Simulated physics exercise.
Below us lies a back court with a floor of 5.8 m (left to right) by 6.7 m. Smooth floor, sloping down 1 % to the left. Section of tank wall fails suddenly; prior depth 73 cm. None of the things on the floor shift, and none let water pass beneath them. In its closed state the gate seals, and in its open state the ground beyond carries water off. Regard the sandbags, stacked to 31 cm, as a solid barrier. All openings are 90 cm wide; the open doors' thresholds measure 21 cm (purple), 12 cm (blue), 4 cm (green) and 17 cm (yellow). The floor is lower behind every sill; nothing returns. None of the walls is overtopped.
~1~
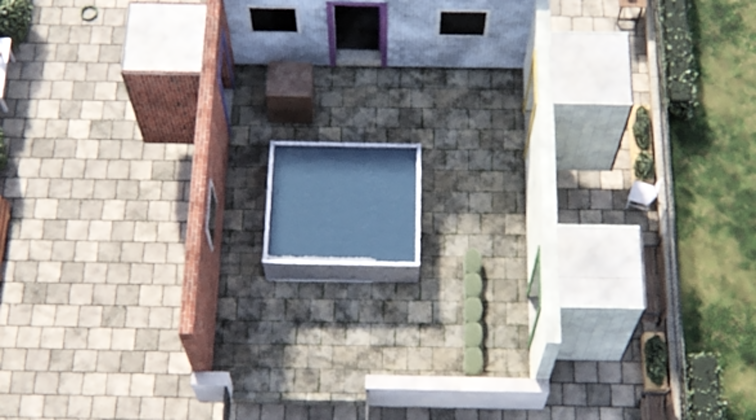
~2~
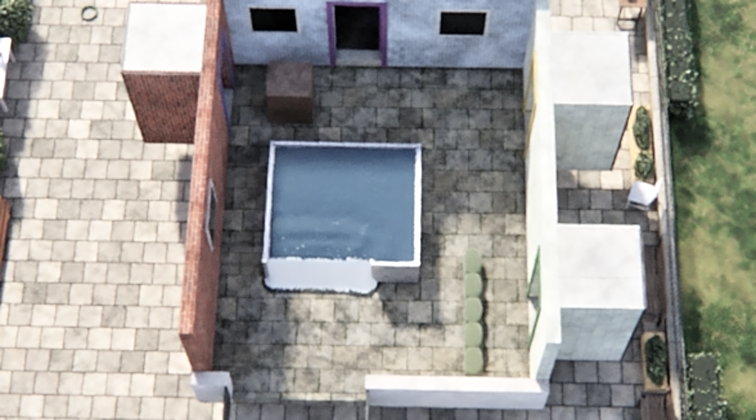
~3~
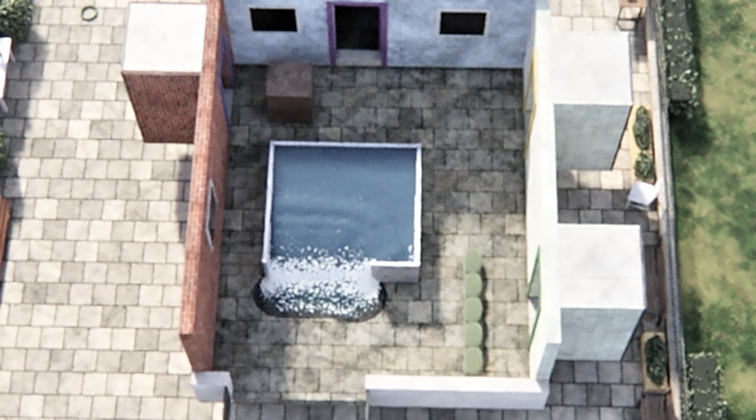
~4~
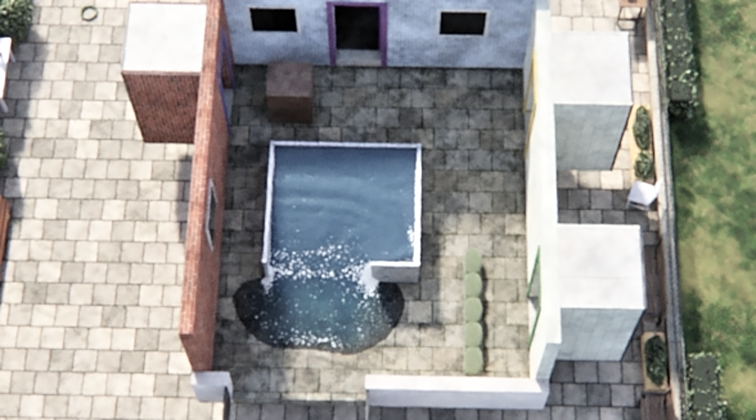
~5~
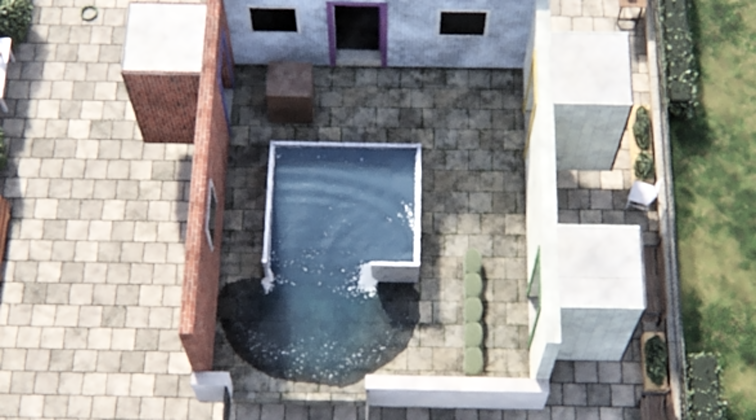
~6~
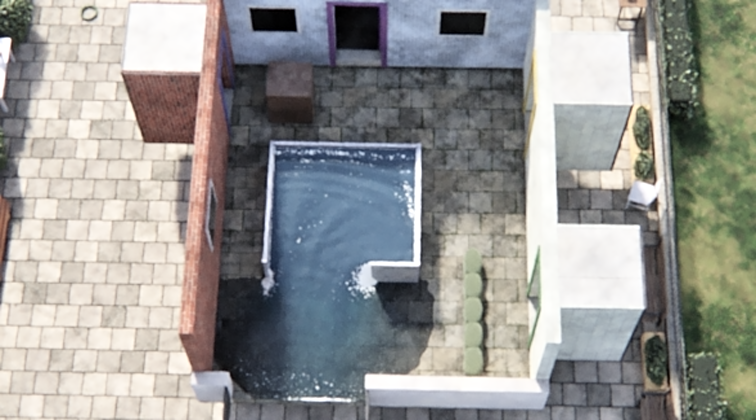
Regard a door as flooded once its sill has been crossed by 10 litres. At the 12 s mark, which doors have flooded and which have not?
The purple door has not; the blue door has not; the green door has not; the yellow door has not.
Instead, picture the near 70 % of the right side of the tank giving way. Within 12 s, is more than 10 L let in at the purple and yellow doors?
At purple the amount is beneath the mark, while at yellow it is beneath the mark.
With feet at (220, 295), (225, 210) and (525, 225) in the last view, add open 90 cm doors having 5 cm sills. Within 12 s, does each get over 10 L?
Taking them in order, the first gets enough, the second too little and the third too little.
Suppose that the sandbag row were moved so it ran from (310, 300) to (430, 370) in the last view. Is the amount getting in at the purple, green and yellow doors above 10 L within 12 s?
Purple within the limit, green beyond the limit, yellow within the limit.
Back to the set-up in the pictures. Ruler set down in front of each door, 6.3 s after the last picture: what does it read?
Depths: Purple door 0 cm, blue door 4 cm, green door 2 cm, yellow door 1 cm.
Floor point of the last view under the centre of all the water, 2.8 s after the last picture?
Near (335, 269).
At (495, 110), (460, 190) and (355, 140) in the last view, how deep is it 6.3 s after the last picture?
Roughly 0, 3, 0 cm.
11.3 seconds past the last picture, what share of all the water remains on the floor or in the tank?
26 %.
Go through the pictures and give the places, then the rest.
The tank at (344, 204) is whole and still, 73 cm deep, in the first picture.
The front is at (374, 288), 1.0 m from the gap at (320, 273); 0.4 m2 of floor is under water; 73 cm left at the back of the tank, in the second picture.
The front is at (374, 312), 1.2 m from the gap at (320, 273); 1.4 m2 of floor is under water; 73 cm left at the back of the tank, in the third picture.
Water pours out at (320, 274) and has run 1.6 m, to (383, 334); typically 11 cm deep outside, 73 cm at the tank's back, in the fourth picture.
The front is at a hidden place, 2.1 m from the gap at (320, 274); 5.3 m2 of floor is under water; 71 cm left at the back of the tank, in the fifth picture.
The front is at a hidden place, 2.5 m from the gap at (320, 274); 7.3 m2 of floor is under water; 64 cm left at the back of the tank, in the sixth picture.
Then, 0.7 s after the last picture water covers 25 % of the floor and is deepest (40 cm) near (287, 284); purple door not reached, blue door not reached, green door not reached, yellow door not reached.
Then, 1.5 s after the last picture water covers 30 % of the floor and is deepest (42 cm) near (212, 385); purple door not reached, blue door not reached, green door not reached, yellow door not reached.
Then, 2.8 s after the last picture water covers 45 % of the floor and is deepest (25 cm) near (212, 385); purple door not reached, blue door not reached, green door 3 cm at the sill, 0 L in, yellow door not reached.
Then, 6.3 s after the last picture water covers 75 % of the floor and is deepest (14 cm) near (212, 375); purple door not reached, blue door 4 cm at the sill, 0 L in, green door 2 cm at the sill, 0 L in, yellow door not reached.
Then, 11.3 s after the last picture water covers 90 % of the floor and is deepest (6 cm) near (212, 385); purple door 5 cm at the sill, 0 L in, blue door 5 cm at the sill, 0 L in, green door 1 cm at the sill, 0 L in, yellow door 1 cm at the sill, 0 L in.
